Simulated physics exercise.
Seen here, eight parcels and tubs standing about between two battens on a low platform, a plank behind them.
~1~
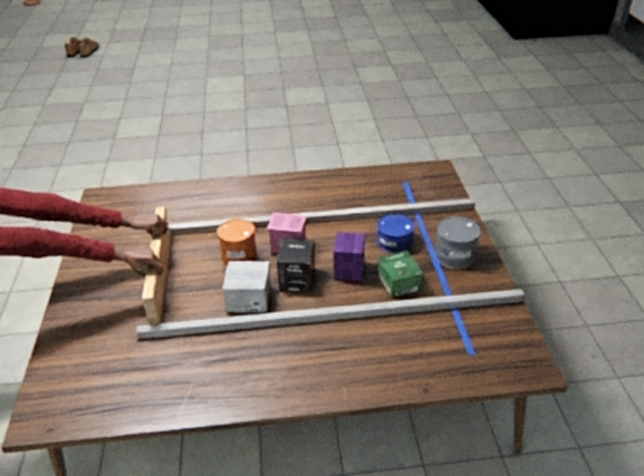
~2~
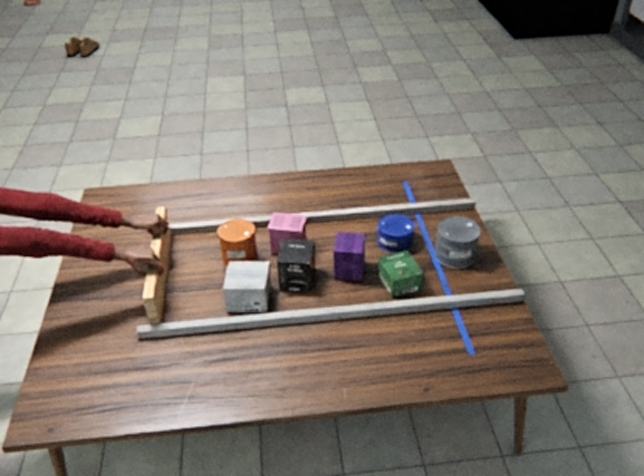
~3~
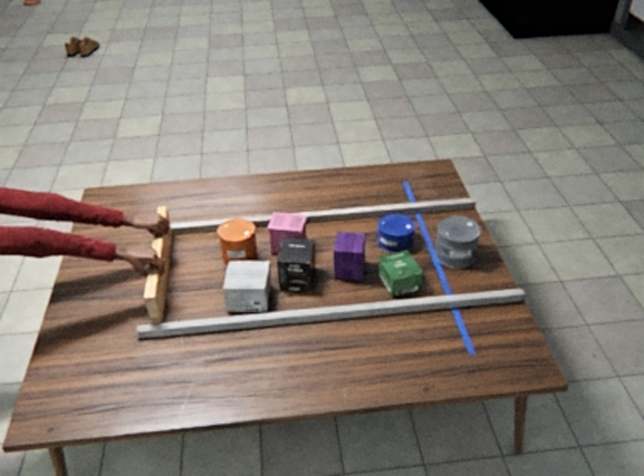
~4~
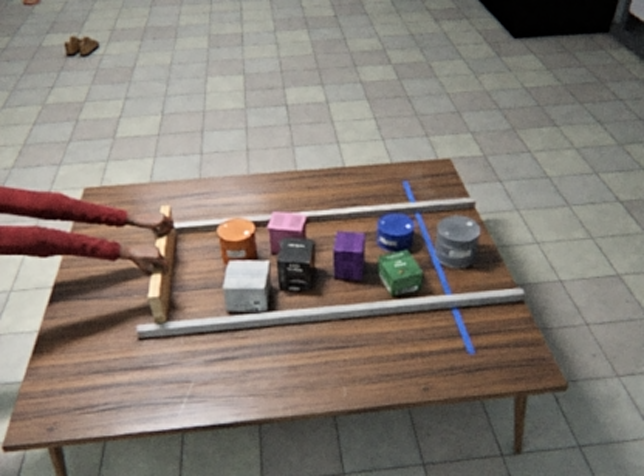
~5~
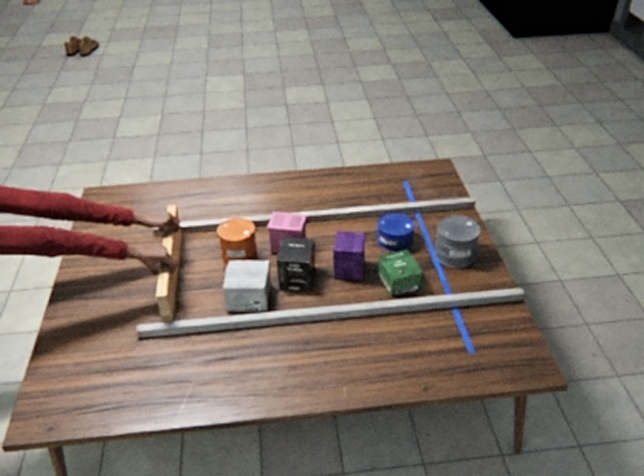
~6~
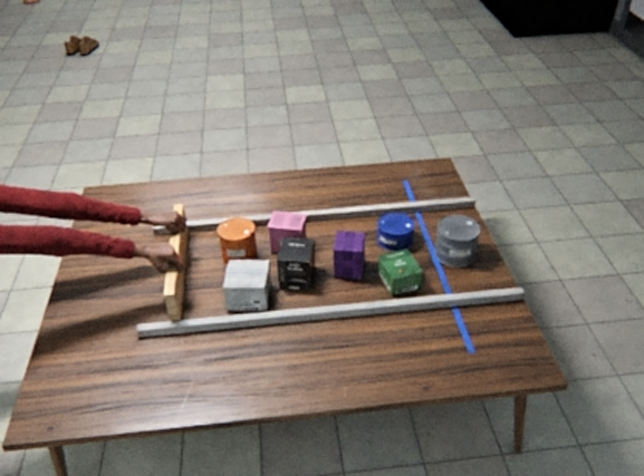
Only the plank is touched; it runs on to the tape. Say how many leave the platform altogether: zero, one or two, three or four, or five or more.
The number that fall off is one or two.
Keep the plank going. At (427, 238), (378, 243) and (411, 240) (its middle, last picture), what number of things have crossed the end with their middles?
Past the end: 1, 0 and 1.
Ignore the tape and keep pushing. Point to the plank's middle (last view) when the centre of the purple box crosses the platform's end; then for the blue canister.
About (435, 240), and (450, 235) for the other.
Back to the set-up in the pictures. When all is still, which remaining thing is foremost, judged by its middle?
That is the purple box.
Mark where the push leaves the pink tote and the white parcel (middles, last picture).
The pink tote at (434, 208), the white parcel at (464, 265).
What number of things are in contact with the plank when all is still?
3 of them.
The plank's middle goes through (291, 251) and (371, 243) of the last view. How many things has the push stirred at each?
The counts are 6 and 8.
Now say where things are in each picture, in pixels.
Grey canister (457, 242); blue canister (395, 233); green box (399, 274); plank (158, 264); tape (433, 254), in the first frame.
Blue canister (395, 233); purple box (350, 256), in the second frame.
Green box (400, 273); black box (297, 264), in the third frame.
Grey canister (457, 242); white parcel (248, 286), in the fourth frame.
Blue canister (395, 232); pink tote (288, 234), in the fifth frame.
Grey canister (457, 241); blue canister (395, 232); green box (400, 272); plank (178, 261); tape (433, 253), in the sixth frame.
Soon after, none off yet; grey canister at rest near (457, 241); blue canister at rest near (395, 232); green box at rest near (400, 272).
After that, none off yet; grey canister displaced a little near (466, 238); blue canister displaced a little near (398, 229); green box displaced about its own width near (433, 273).
In the end, the number that fall off is one or two; gone, grey canister.
